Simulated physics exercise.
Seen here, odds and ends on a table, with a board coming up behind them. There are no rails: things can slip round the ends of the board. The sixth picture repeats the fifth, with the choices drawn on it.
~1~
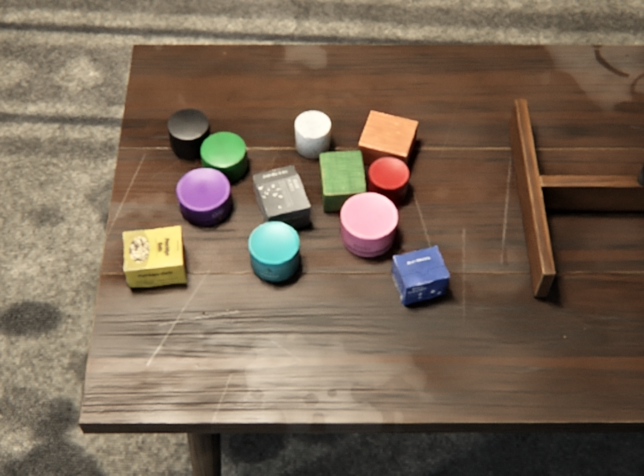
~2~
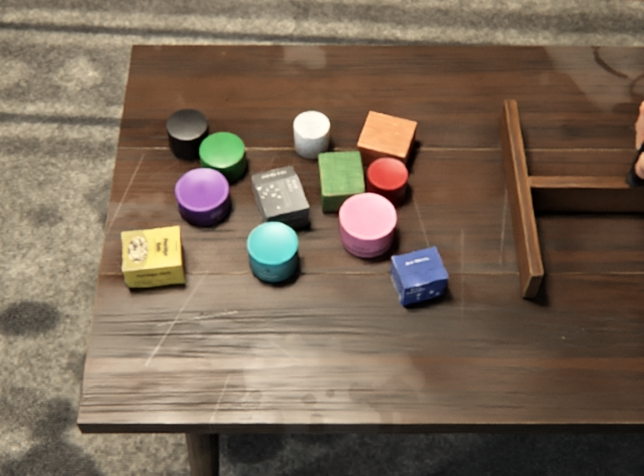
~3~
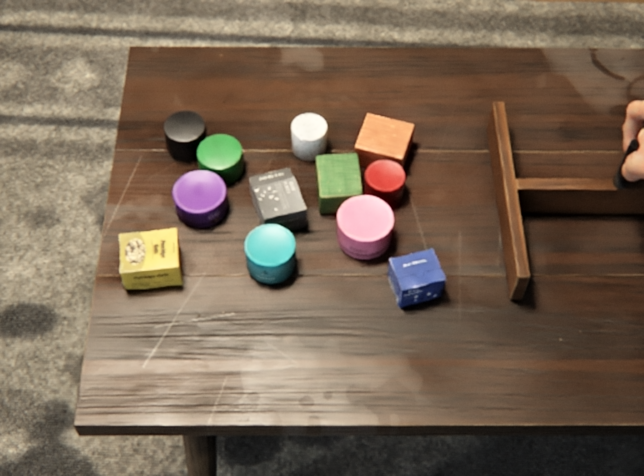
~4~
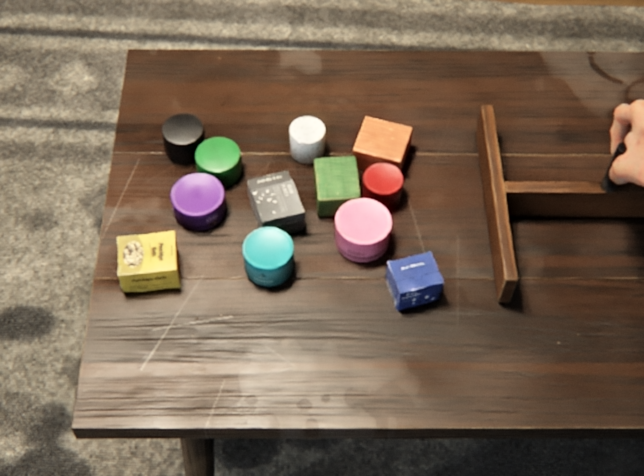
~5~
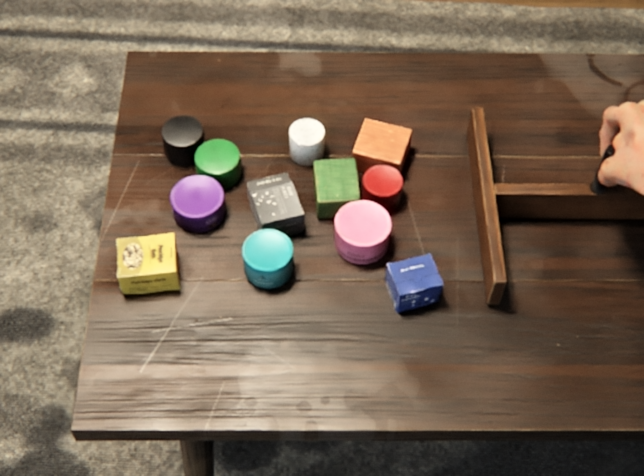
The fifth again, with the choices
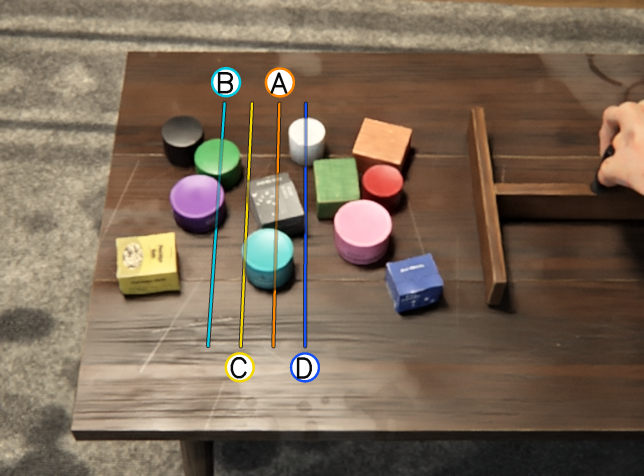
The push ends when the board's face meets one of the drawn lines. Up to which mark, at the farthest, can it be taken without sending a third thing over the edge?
No third one falls up to B.
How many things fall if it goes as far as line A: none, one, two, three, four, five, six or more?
The count is none.
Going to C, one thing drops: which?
The purple jar goes over.
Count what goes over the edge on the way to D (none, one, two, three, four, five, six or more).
By then, none.
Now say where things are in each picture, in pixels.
In the first frame, turquoise tub (275, 252); grey packet (281, 200); black tin (190, 134).
In the second frame, board (523, 182); purple jar (203, 198).
In the third frame, board (511, 183); green block (338, 183).
In the fourth frame, board (499, 187); green tin (218, 163).
In the fifth frame, board (488, 189); white pot (307, 142); red jar (382, 189); pink jar (362, 232).
On the marked copy, A at (277, 214); B at (217, 214); C at (247, 214); D at (306, 214).
Taking B. A third of the way, board (392, 188); blue box (364, 281); orange block (356, 150).
Two thirds of the way, board (296, 188); purple jar (137, 215); black tin (173, 134).
When it is over, board (220, 188); yellow packet over the edge; purple jar over the edge; two fallen.
As for the rest, A is within the limit but short; C is within the limit but short; D is within the limit but short.
